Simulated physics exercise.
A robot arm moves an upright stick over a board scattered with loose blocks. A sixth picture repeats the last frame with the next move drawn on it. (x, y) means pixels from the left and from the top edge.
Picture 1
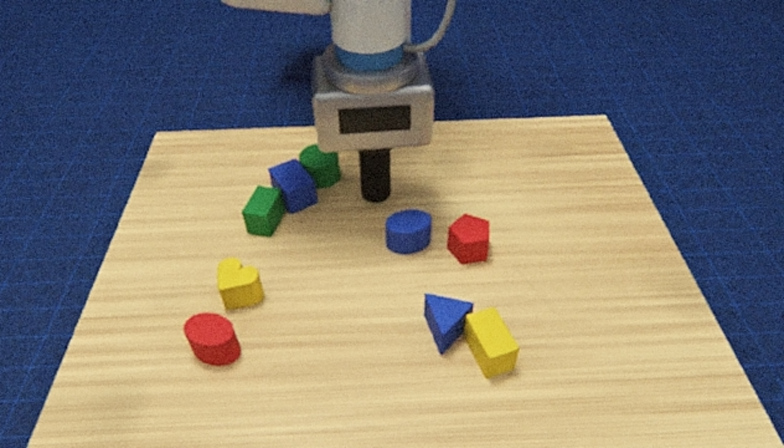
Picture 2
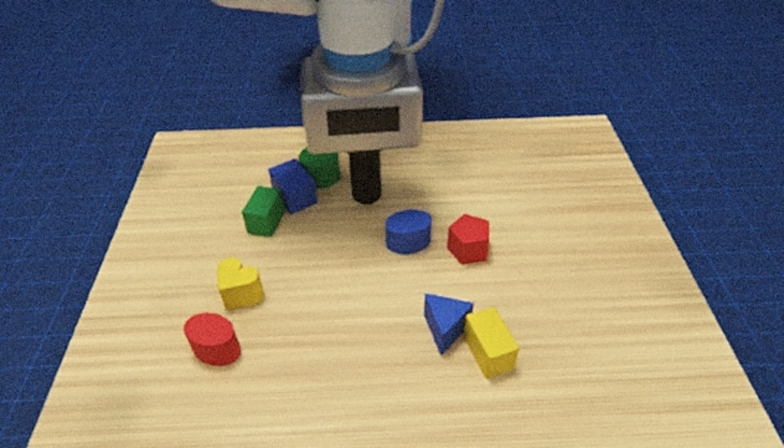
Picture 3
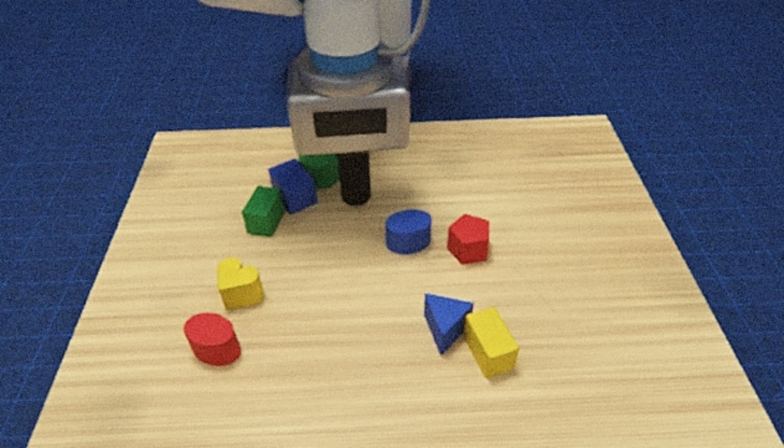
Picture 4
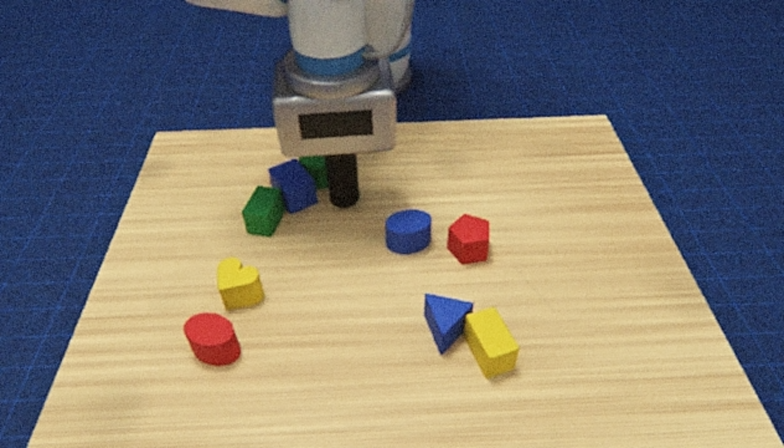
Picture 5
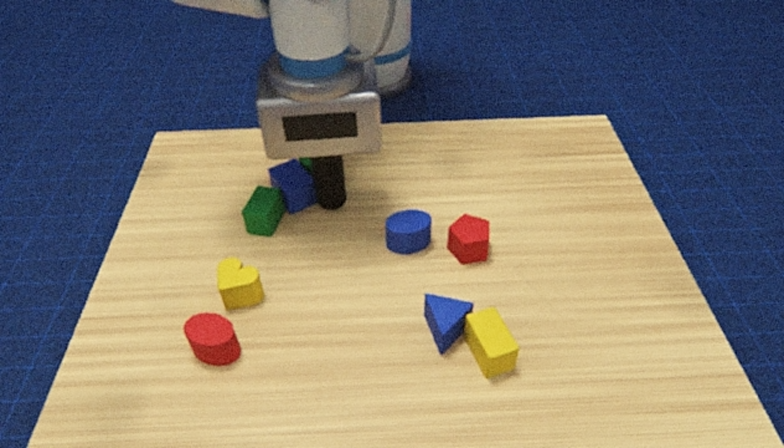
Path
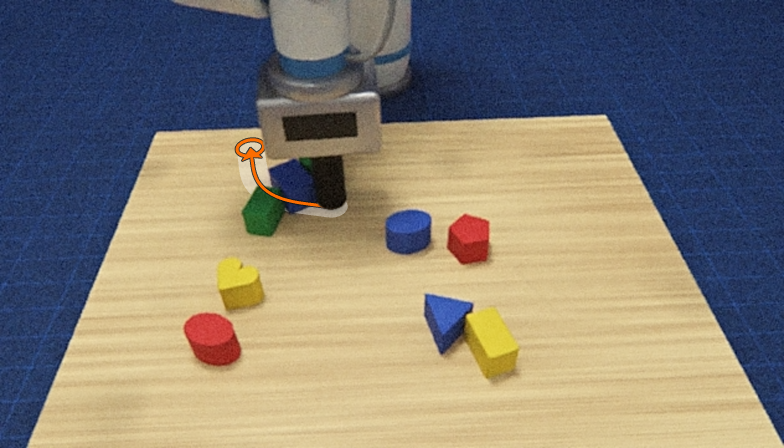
On a wooden board, a robot arm moves its black stick left toward a blue block.
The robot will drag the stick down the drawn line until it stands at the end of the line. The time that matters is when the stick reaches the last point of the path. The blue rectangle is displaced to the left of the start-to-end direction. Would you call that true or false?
True - the claim holds.
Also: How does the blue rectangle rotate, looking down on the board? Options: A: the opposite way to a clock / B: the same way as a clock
That would be A.
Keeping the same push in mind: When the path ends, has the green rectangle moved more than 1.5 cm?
The answer is no.
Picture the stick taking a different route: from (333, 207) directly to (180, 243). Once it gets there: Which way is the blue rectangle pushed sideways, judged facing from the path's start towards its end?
Goes right.
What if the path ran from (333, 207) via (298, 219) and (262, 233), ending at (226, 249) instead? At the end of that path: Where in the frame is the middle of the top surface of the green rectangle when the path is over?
In the picture, that point is around (226, 201).
The drawn path runs from (333, 207) by way of (284, 199) and (256, 176) to (250, 148).
What follows on the original path. One third of the way, stick at (282, 192); green rectangle at (255, 201), turned 20° anticlockwise; blue rectangle at (256, 162).
Two thirds of the way, stick at (254, 169); green rectangle at (255, 201), turned 25° anticlockwise; blue rectangle at (225, 143), turned 20° anticlockwise.
At the end, stick at (249, 141); green rectangle at (255, 201), turned 25° anticlockwise; blue rectangle at (210, 132), turned 65° anticlockwise; green circle not moved.
